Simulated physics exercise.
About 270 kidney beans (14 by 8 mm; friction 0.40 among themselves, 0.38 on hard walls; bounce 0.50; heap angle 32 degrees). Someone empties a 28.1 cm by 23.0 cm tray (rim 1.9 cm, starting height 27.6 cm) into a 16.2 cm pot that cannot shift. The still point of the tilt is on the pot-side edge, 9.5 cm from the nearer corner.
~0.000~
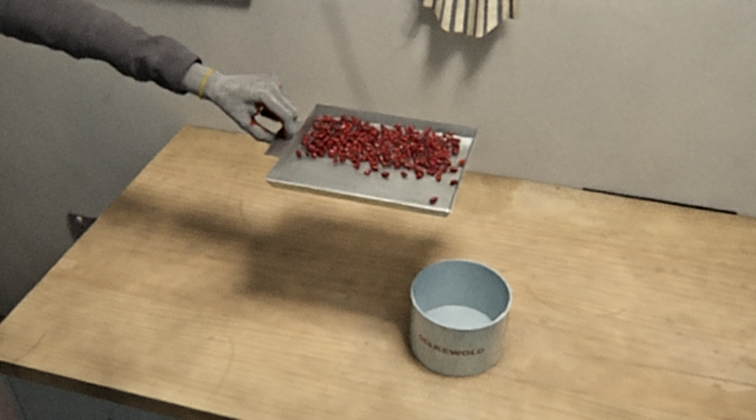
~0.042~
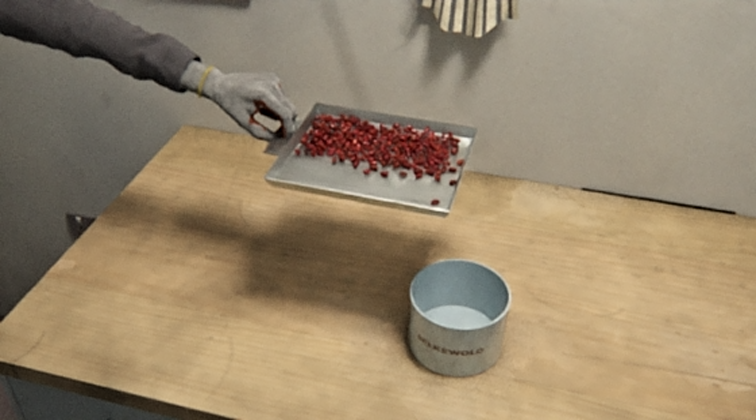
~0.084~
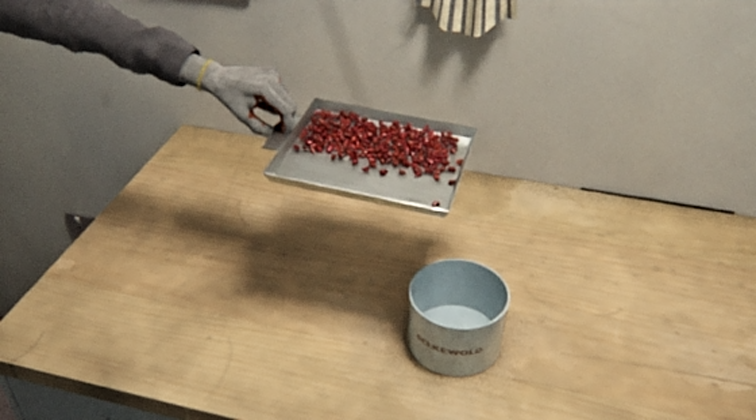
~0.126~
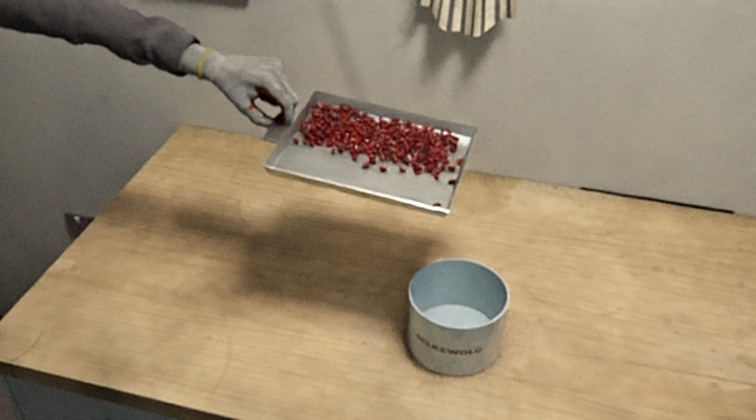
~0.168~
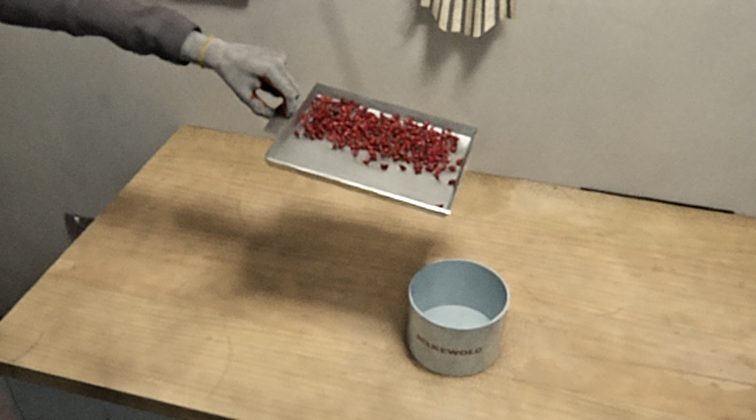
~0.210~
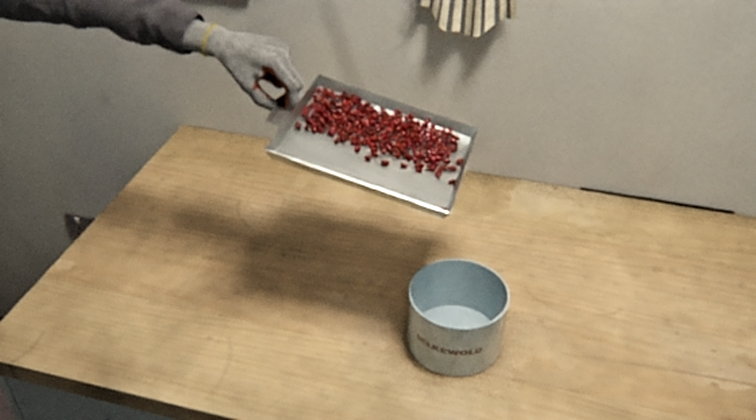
In this clip, a gloved hand holds a metal tray of small red beans above a wooden table, near a round pot, then gradually raises the tray's left side so it slants down toward the right, the beans barely shifting.
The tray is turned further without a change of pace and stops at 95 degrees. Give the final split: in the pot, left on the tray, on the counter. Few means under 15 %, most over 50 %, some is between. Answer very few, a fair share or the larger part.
In the pot: A fair share; left on the tray: Very few; on the counter: The larger part.
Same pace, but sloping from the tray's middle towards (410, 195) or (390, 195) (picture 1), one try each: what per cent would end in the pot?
About 90 and 65 per cent.
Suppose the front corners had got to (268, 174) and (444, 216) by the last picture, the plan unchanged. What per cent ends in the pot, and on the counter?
Pot 65, counter 35.
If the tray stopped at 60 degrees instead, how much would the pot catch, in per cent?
It would be near 20 per cent.
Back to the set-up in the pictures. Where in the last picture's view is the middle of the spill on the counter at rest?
Around (518, 297).
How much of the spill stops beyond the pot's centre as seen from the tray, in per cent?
Roughly 80 per cent.
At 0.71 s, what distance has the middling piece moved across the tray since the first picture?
Some 11 cm.
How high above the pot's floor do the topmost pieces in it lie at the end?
Some 1.5 cm.
After 0.71 s, tilt 52 degrees; the tray holds 95 %, the pot 0 %.
After 1.04 s, tilt 78 degrees; the tray holds 25 %, the pot 15 %.
After 1.46 s, tilt 95 degrees; the tray holds 0 %, the pot 30 %.
In the end, at 2.6 s, pot 35 %, tray 0 %, counter 65 %.
